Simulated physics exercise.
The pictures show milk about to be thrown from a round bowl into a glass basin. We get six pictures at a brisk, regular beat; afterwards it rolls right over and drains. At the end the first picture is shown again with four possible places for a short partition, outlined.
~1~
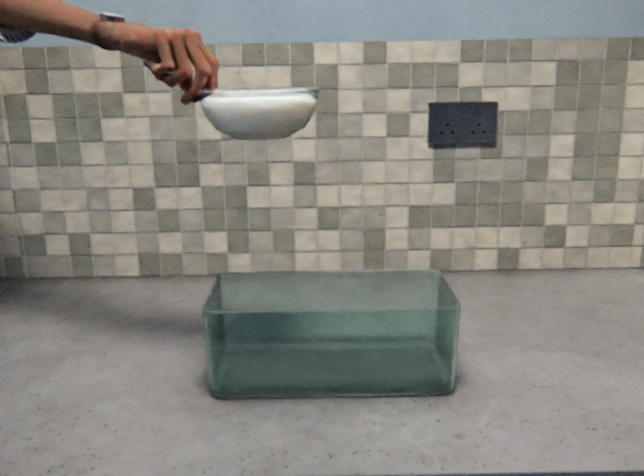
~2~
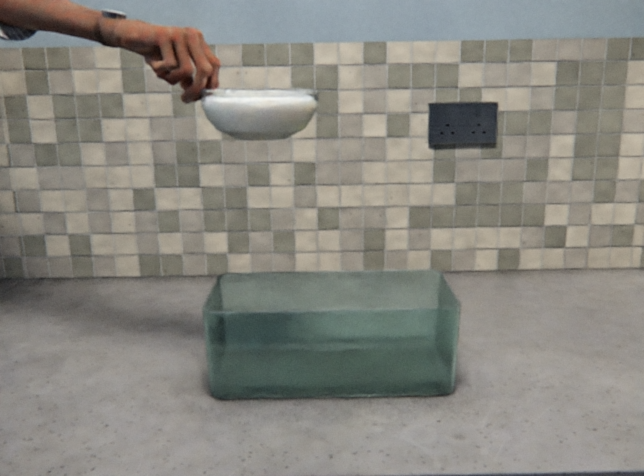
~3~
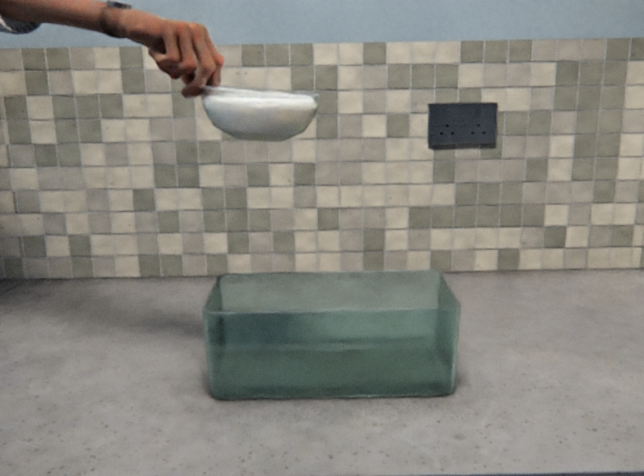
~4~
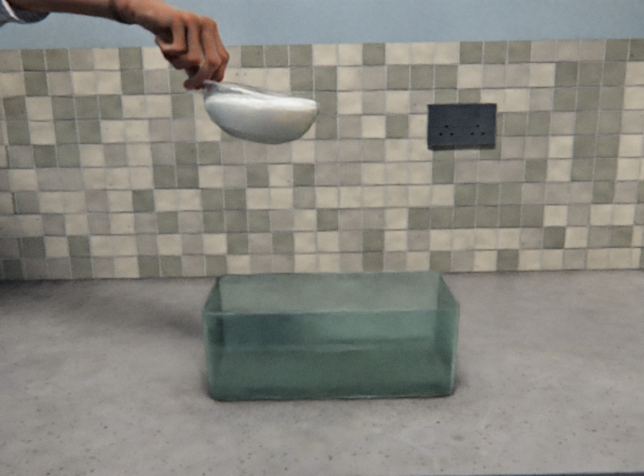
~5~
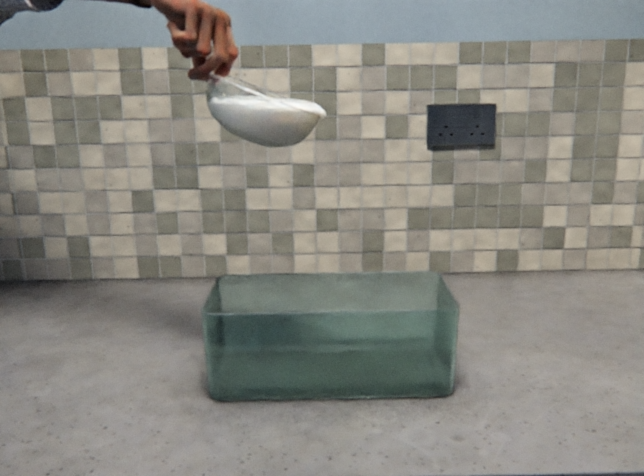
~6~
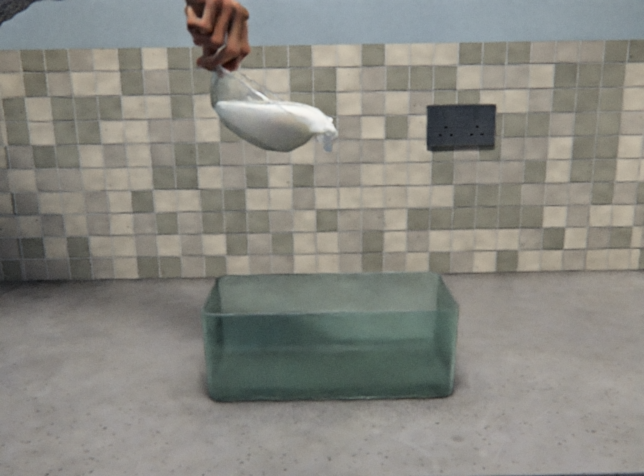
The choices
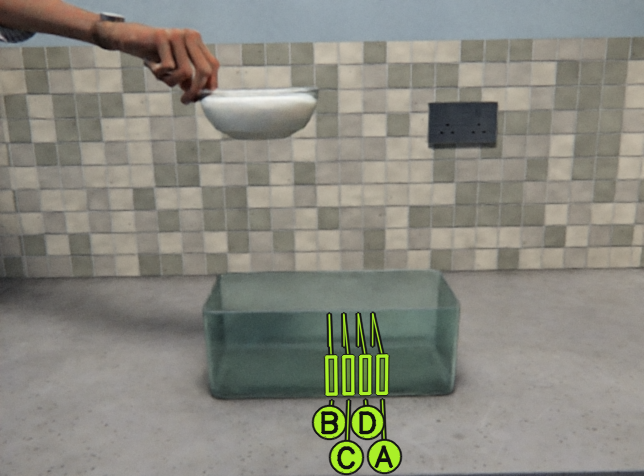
A round bowl of white milk hangs level from a hand above a glass basin on a grey counter, in front of a tiled wall. The hand moves slightly right and lifts the bowl's left side, tilting it steadily toward the right. Milk then slips over the right lip in a short, drooping trickle.
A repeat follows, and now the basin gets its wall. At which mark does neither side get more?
It is A.
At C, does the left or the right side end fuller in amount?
The right side.
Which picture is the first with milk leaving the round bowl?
Picture 5.
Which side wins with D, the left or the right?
More ends on the right.
On the marked copy, A at (382, 399); B at (331, 400); C at (348, 400); D at (365, 400).
With A, about 47 % ends left of the wall and 50 % right of it; 3 % is lost outside.
With B, about 10 % ends left of the wall and 87 % right of it; 3 % is lost outside.
With C, about 18 % ends left of the wall and 80 % right of it; 3 % is lost outside.
With D, about 26 % ends left of the wall and 72 % right of it.
